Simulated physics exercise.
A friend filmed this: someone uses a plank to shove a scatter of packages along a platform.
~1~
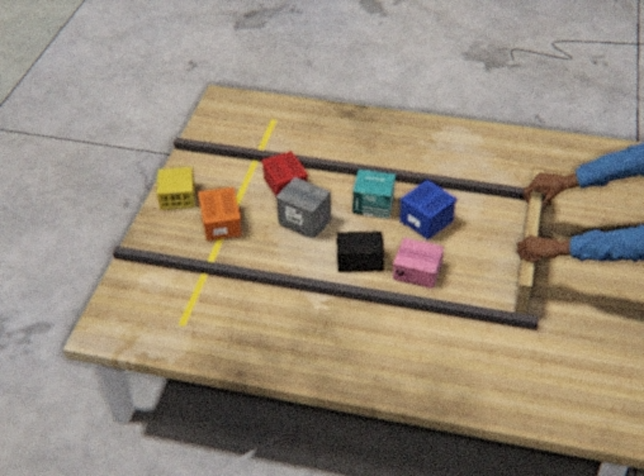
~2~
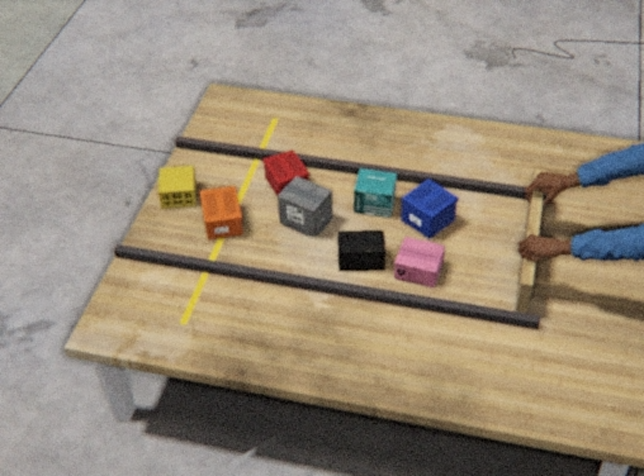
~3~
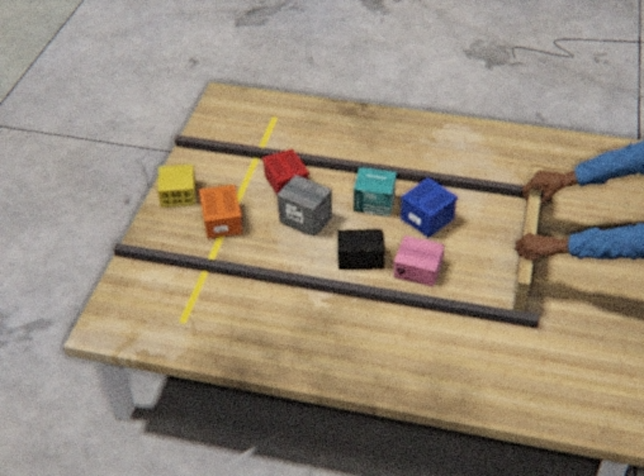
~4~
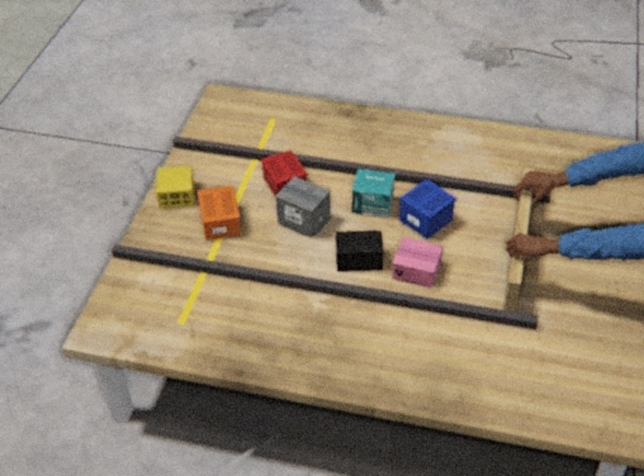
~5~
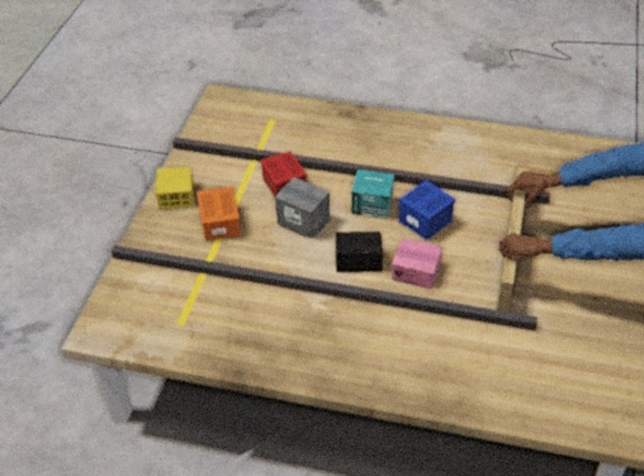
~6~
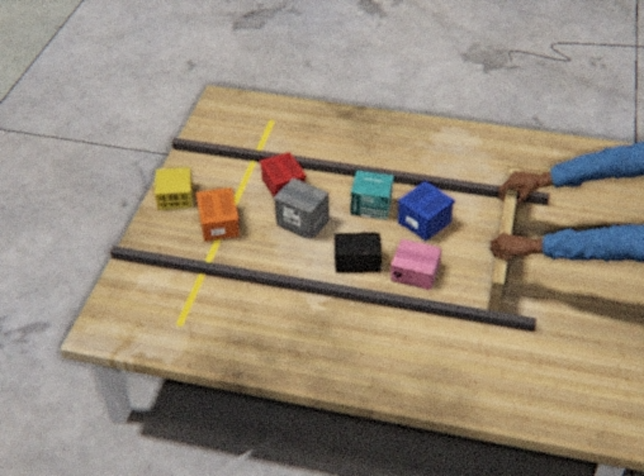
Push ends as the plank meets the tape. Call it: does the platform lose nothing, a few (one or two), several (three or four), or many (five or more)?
It loses a few, one or two.
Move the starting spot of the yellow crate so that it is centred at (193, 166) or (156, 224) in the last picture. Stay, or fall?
Taking them in order, it remains on top and then gets knocked off.
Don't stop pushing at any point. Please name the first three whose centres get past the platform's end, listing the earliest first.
Yellow crate, then orange tote, then black parcel.
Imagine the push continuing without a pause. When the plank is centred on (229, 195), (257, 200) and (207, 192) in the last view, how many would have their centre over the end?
The counts: 2, 1 and 2.
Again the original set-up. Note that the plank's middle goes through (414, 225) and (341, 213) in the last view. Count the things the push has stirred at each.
4 and 6.
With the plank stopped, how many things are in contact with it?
Number in contact with it: 3.
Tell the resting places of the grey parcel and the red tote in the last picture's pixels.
In the last view, the middles sit near (181, 180) and near (198, 158).
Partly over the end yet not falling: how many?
Count: 0.
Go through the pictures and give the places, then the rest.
Yellow crate (176, 188); orange tote (220, 214); red tote (285, 177); plank (530, 241); tape (233, 211), in the first picture.
Orange tote (222, 213); turquoise box (375, 193), in the second picture.
Red tote (286, 174); pink box (419, 261), in the third picture.
Yellow crate (176, 187); blue tote (427, 210), in the fourth picture.
Orange tote (219, 214); black parcel (359, 252), in the fifth picture.
Yellow crate (174, 189); orange tote (218, 215); red tote (283, 177); plank (504, 239); tape (231, 212), in the sixth picture.
Soon after, none off yet; yellow crate at rest near (174, 189); orange tote at rest near (218, 215); red tote at rest near (283, 177).
After that, none off yet; yellow crate at rest near (174, 189); orange tote displaced a little near (210, 212); red tote displaced about its own width near (245, 166).
In the end, the number that fall off is one or two; gone, orange tote and yellow crate.
